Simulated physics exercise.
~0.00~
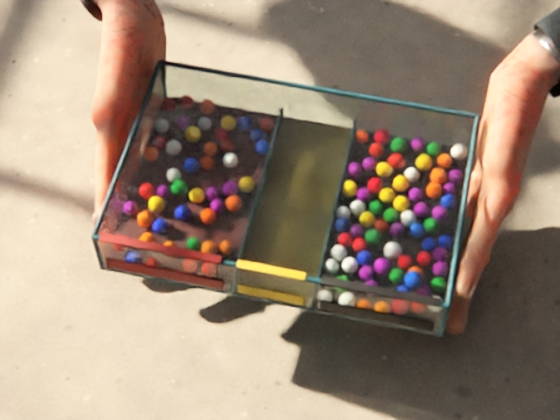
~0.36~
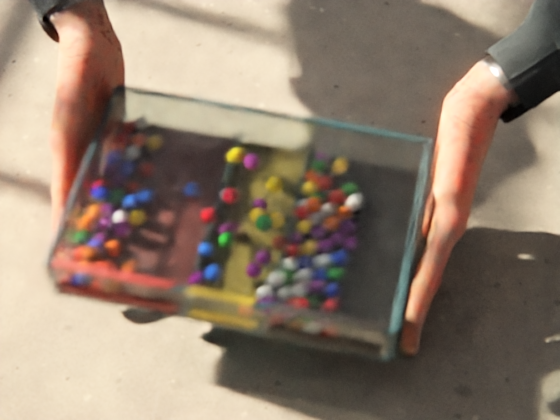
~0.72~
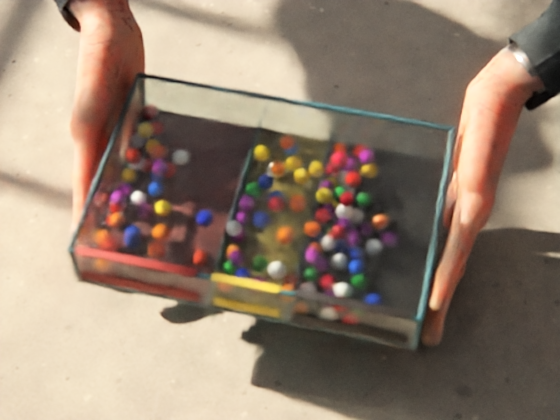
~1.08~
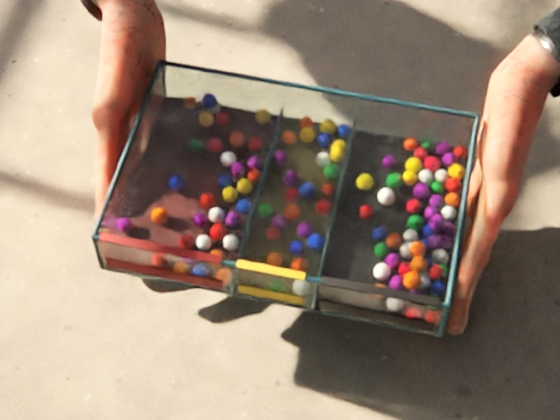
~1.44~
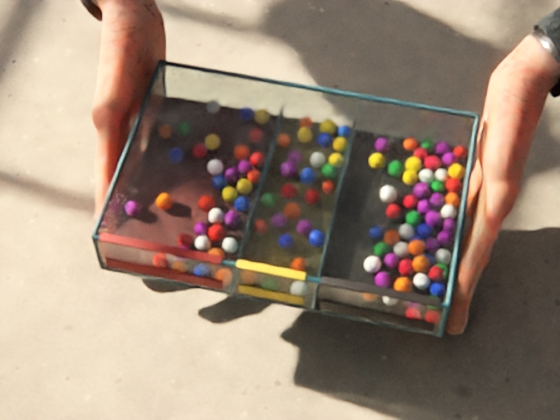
Dozens of small, brightly coloured balls fill a clear, shallow box held at both ends by two hands in dark sleeves, seen from above over sunlit, shadowed grey ground. Two partitions split it into a red-marked section on the left, a narrow yellow one in the middle and a dark one on the right. At first the balls crowd the outer sections, leaving the middle empty. The hands swing the box left and slightly down, and balls scatter into the middle. They bring it back right and up, then hold it there. Balls finally lie in all three sections, most thickly on the right.
